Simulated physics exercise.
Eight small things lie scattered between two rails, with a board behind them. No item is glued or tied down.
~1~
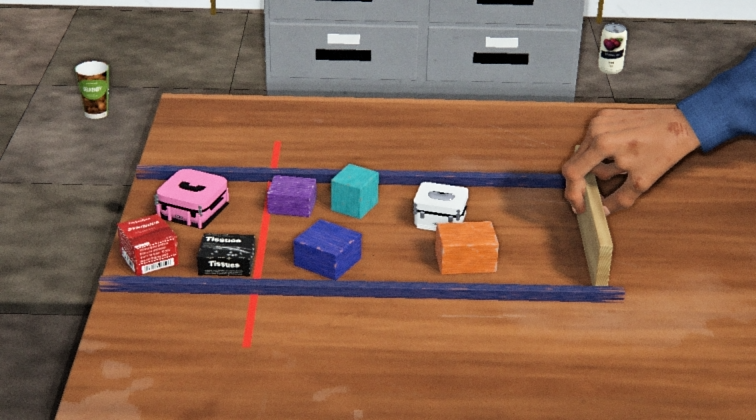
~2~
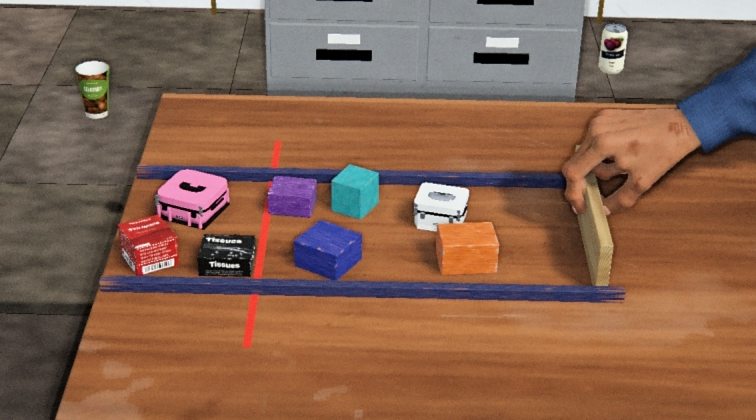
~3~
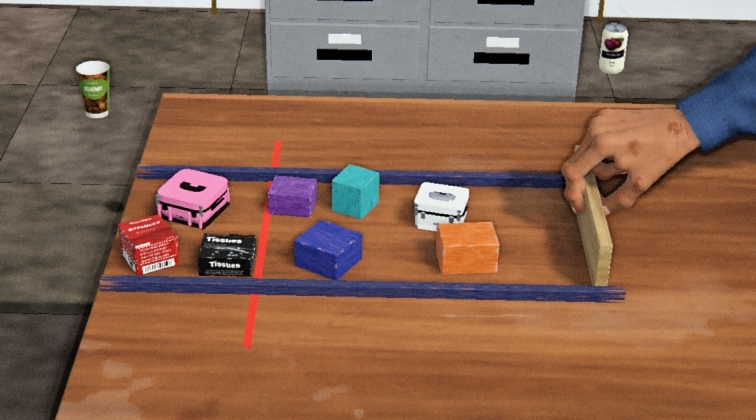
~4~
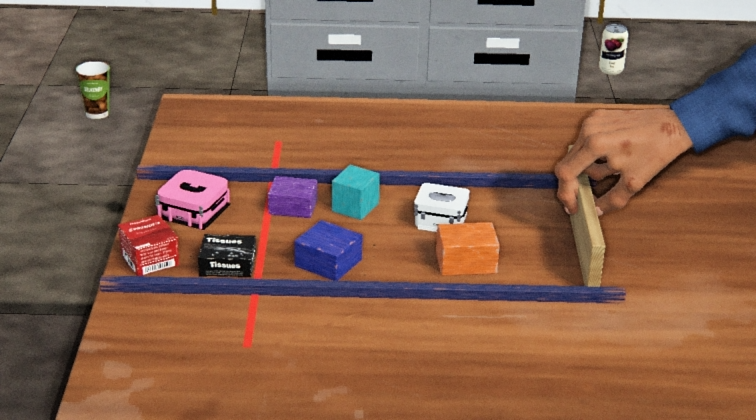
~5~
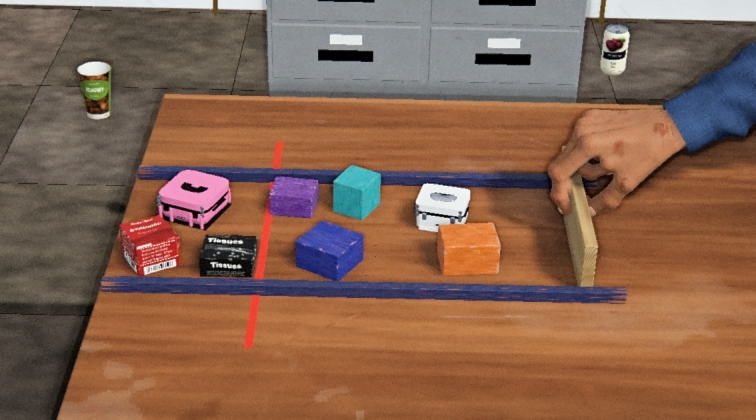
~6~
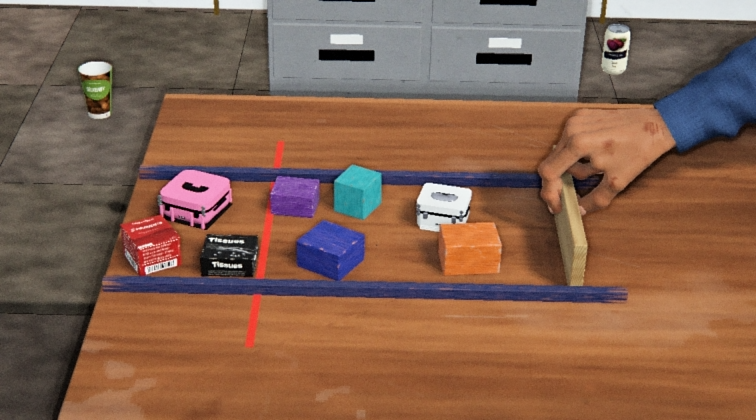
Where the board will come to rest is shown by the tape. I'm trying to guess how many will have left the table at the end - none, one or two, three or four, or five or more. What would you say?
So the count of drops is a mere one or two.
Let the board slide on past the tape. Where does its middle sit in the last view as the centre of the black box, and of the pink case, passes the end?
I reckon its middle sits around (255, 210) and then around (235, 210).
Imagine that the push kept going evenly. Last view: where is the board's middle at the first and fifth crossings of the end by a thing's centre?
Pixels, in order: Around (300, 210), around (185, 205).
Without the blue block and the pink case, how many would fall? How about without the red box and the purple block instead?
0, then 0.
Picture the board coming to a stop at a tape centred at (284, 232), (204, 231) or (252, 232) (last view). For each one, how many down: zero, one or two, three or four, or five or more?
In turn: Either one or two, three or four, one or two.
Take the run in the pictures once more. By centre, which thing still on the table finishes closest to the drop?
The one is the black box.
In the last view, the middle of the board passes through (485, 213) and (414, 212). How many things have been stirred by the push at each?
1 and 4.
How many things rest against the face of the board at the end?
It touches 3.
Early on, none off yet; red box at rest near (151, 245); pink case at rest near (196, 199); black box at rest near (230, 256).
A while later, none off yet; red box at rest near (151, 245); pink case at rest near (196, 199); black box moving near (223, 256).
Finally, the number that fall off is one or two; lost, red box.
